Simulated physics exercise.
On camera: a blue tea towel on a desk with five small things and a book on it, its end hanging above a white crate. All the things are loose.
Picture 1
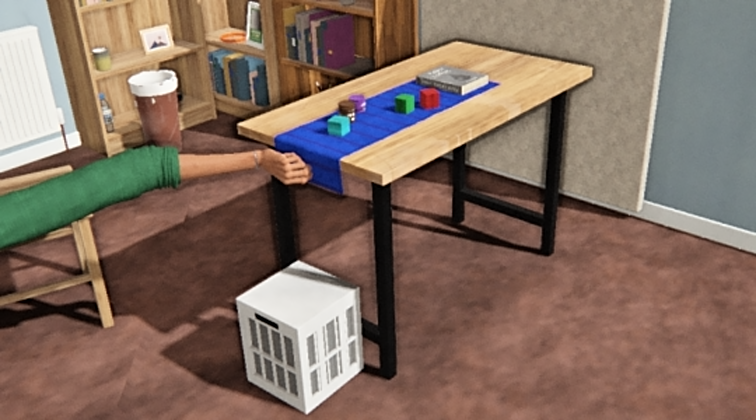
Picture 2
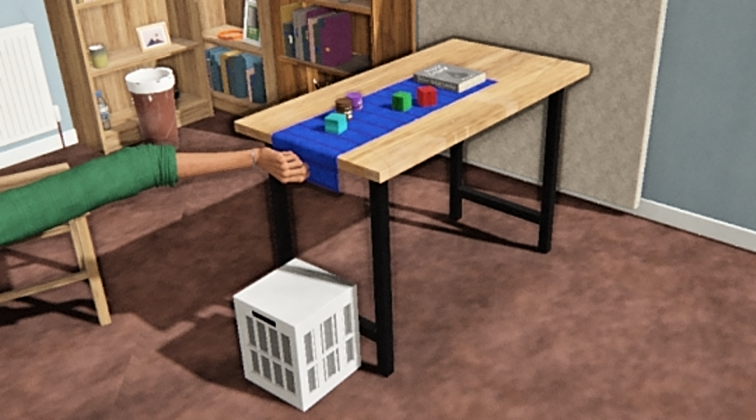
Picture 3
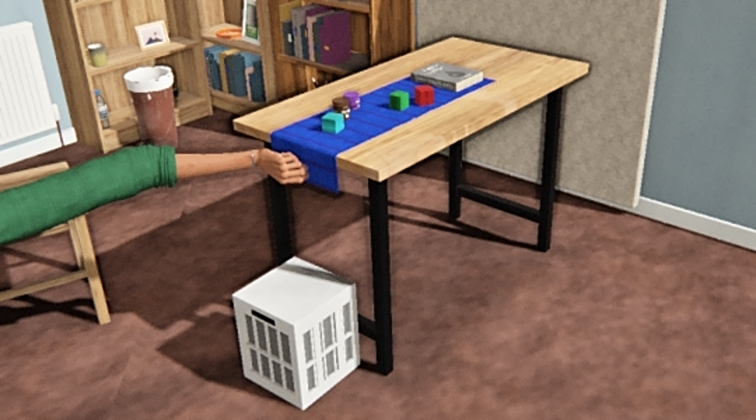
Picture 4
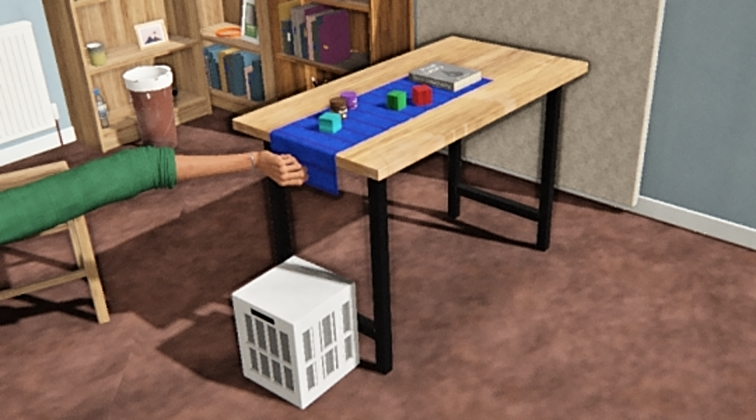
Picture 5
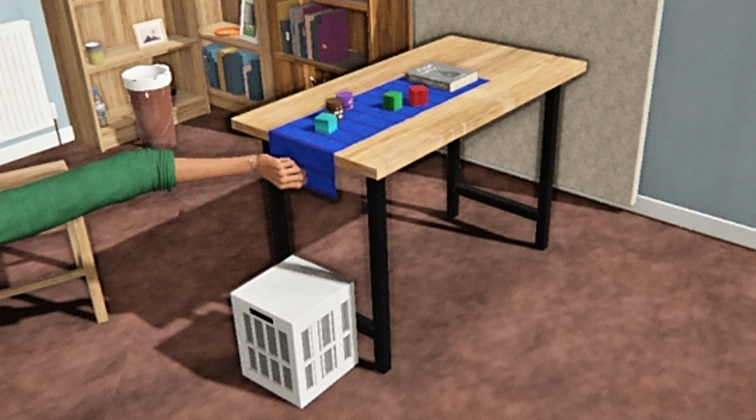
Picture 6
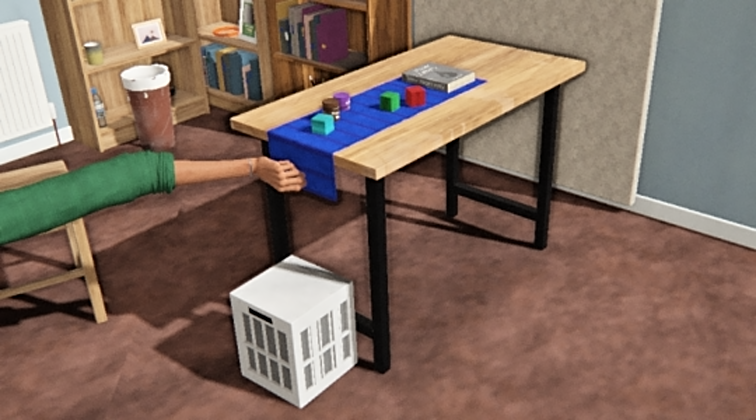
To begin with, a hand in a green sleeve grips the end of a blue cloth hanging off a wooden desk above a white crate. The cloth then slides slightly toward the hand, carrying the book, the coloured cubes and the small pots a short way left with it.
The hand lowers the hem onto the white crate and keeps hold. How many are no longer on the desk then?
The count of fallen things is three.
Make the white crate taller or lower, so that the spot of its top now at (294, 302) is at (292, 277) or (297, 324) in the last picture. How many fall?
The count: 2 and 4.
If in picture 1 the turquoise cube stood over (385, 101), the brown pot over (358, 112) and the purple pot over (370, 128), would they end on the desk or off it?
The turquoise cube does not fall; the brown pot goes over; the purple pot tumbles off.
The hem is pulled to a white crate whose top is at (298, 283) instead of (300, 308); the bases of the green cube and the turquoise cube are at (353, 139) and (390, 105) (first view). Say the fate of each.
The green cube falls, the turquoise cube survives.
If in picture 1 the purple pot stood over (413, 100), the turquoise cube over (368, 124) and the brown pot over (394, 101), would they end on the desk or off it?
The purple pot stays on; the turquoise cube falls; the brown pot remains up.
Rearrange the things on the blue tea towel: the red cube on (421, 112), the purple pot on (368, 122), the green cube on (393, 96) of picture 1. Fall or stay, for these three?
The red cube survives, the purple pot tumbles off, the green cube stays on.
Early on, hem near (305, 216); all still up.
Midway, hem near (307, 255); turquoise cube and brown pot gone.
Near the end, hem on the crate; turquoise cube, brown pot and purple pot gone.
Finally, hem on the crate; turquoise cube, brown pot and purple pot gone. It carries off three.
